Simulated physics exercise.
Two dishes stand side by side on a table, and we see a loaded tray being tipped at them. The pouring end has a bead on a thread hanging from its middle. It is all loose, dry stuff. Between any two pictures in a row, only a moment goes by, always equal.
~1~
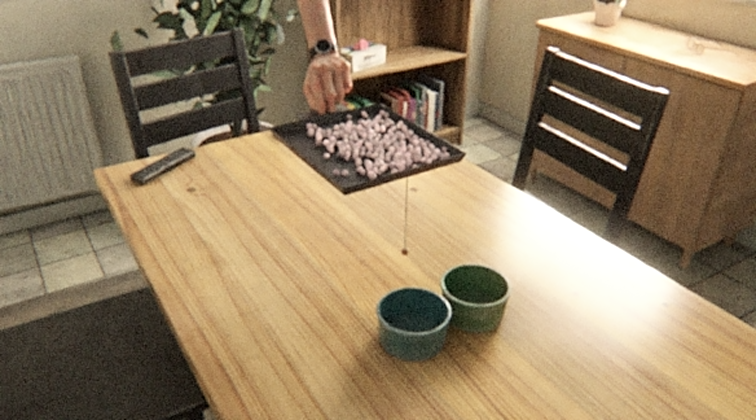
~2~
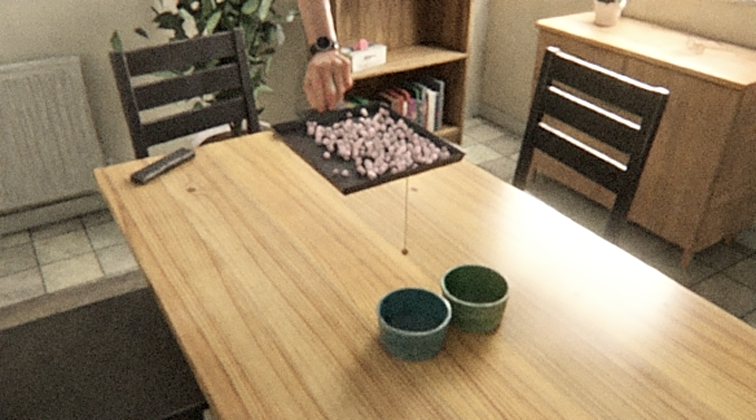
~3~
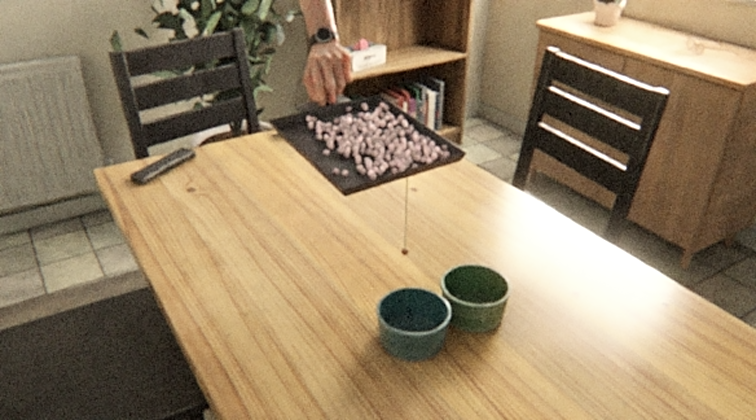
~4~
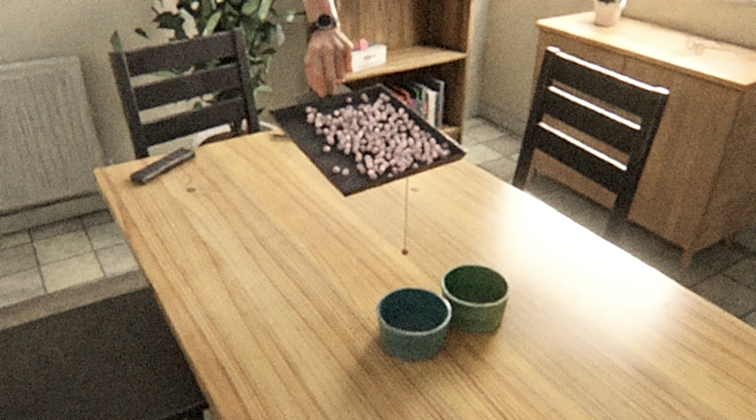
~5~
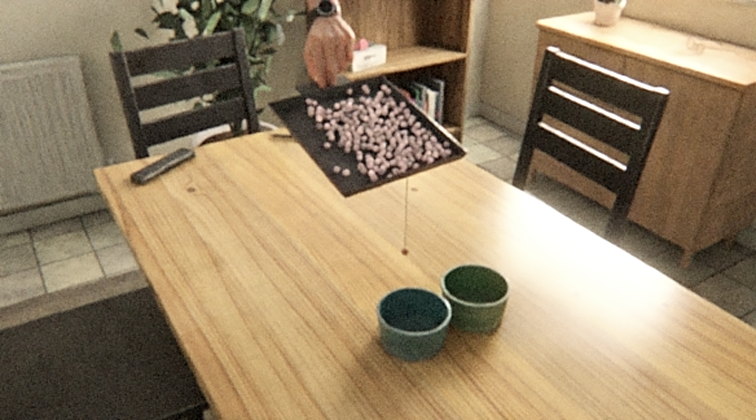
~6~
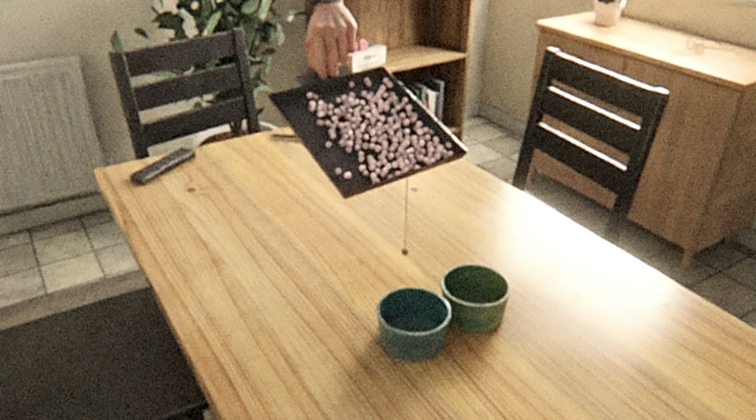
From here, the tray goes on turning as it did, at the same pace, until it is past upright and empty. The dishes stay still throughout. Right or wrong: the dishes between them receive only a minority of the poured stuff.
Right, they get under half.
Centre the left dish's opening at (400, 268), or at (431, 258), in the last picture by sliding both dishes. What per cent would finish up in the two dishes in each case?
Near 30 % and 10 %.
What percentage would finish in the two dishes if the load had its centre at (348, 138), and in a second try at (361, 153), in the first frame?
Near 10 per cent and near 10 per cent.
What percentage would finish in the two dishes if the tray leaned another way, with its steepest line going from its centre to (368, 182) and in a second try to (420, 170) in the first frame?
Roughly 0 percent, then 0 percent.
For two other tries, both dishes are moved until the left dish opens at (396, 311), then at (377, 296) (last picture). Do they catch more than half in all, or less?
Placing 1: A minority of it. Placing 2: A majority of it.
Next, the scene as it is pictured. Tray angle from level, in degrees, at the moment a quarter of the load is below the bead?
Around 70° at that moment.
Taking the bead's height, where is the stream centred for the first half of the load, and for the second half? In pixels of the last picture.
I'd place the first part at (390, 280) and the rest at (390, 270).
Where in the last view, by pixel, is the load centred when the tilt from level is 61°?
About (390, 179).
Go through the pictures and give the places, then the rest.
In the first frame, corners of the pouring end at (344, 186) and (462, 152), level; middle of the load at (373, 144), sugar pearls; left dish at (434, 342); right dish at (497, 314); bead on its thread at (405, 252).
In the second frame, corners of the pouring end at (344, 186) and (462, 152), level; middle of the load at (373, 143).
In the third frame, corners of the pouring end at (345, 187) and (462, 152), tipped barely, lowest at the left corner; middle of the load at (373, 140).
In the fourth frame, corners of the pouring end at (345, 188) and (463, 151), tipped a little, lowest at the left corner; middle of the load at (373, 135).
In the fifth frame, corners of the pouring end at (345, 190) and (463, 151), tipped a little, lowest at the left corner; middle of the load at (374, 131).
In the sixth frame, corners of the pouring end at (345, 191) and (464, 151), tipped clearly, lowest at the left corner; middle of the load at (376, 129), nearly all on the move; left dish at (434, 342); right dish at (497, 314).
Soon after the last picture, tray tipped steeply; about two thirds on the tray; a stray few in the left dish; a small part outside both; about a quarter in the air.
A little later, tray tipped right over; a small part in the left dish; a stray few in the right dish; most outside both; a small part in the air.
Later still, tray tipped past a quarter turn; a small part in the left dish; a stray few in the right dish; nearly all outside both.
By the end, tray tipped past a quarter turn; a small part in the left dish; a stray few in the right dish; nearly all outside both.
